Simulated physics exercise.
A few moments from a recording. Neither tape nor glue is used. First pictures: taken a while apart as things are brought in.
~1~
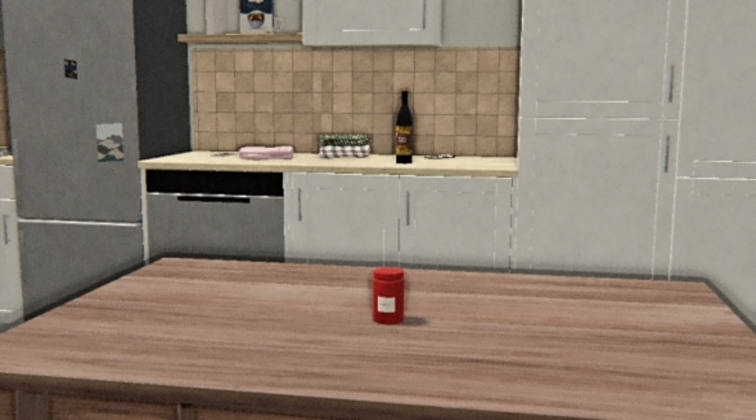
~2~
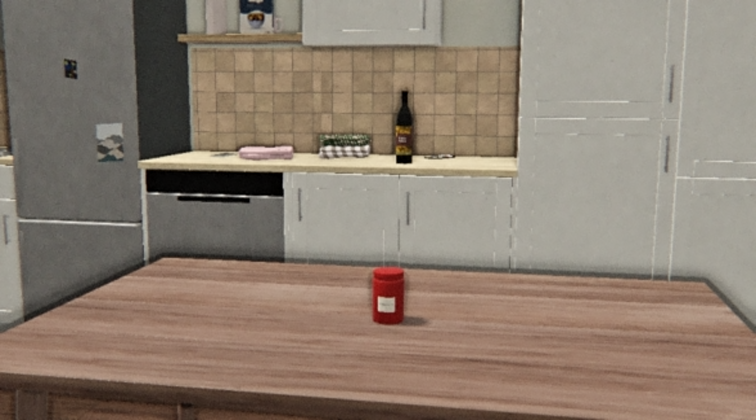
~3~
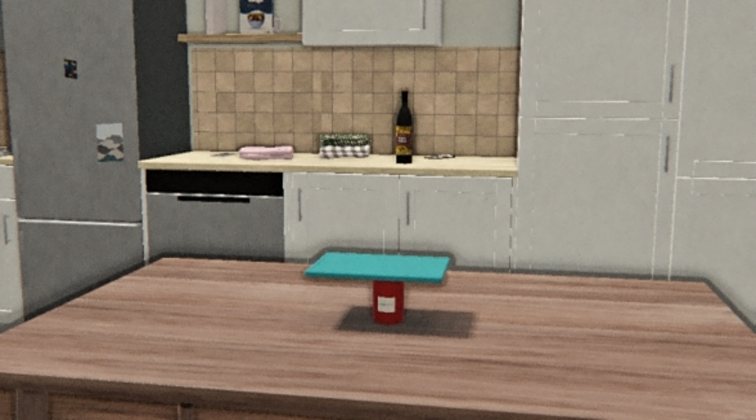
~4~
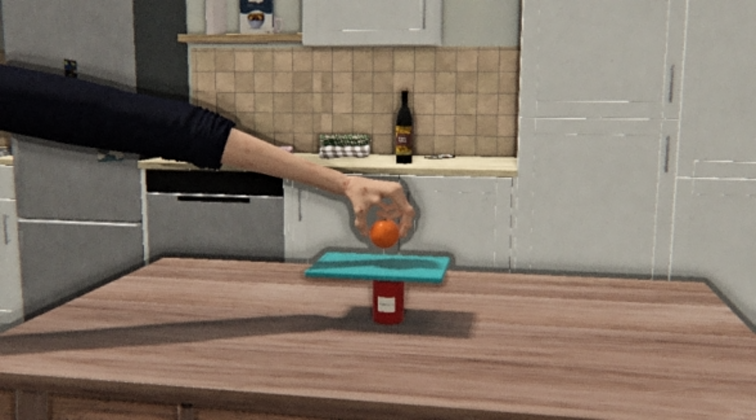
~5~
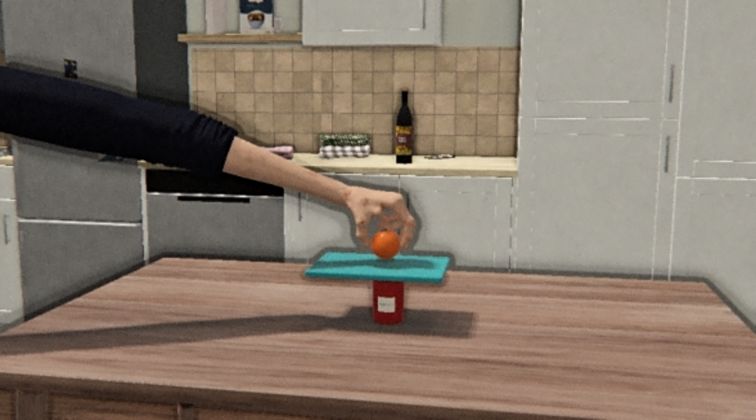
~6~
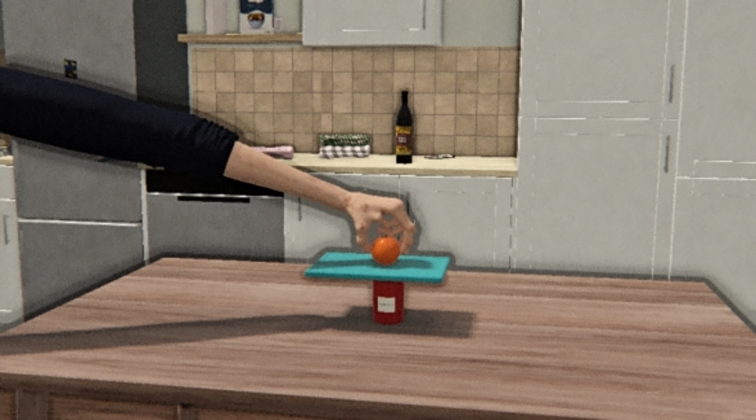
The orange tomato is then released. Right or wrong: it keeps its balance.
Right.
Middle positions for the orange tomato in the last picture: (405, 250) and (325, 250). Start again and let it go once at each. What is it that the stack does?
Well, the first time it stays put, and the second time it goes over.
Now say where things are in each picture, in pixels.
In the first frame, the last thing is not in view yet; red jar (389, 295).
In the second frame, the last thing is not in view yet; red jar (389, 295).
In the third frame, the last thing is not in view yet; red jar (389, 295).
In the fourth frame, still above its spot; orange tomato (384, 233); red jar (389, 295).
In the fifth frame, still above its spot; orange tomato (386, 245); red jar (389, 295).
In the sixth frame, set down, still held; orange tomato (386, 250); red jar (389, 295).
Then, 0.30 s later than the last frame, all is still.
Then, 0.70 s later than the last frame, orange tomato resting near (386, 251).
When it is over, all 3 as before. End places, in pixels of the last picture, orange tomato near (386, 251). The stack keeps its balance.
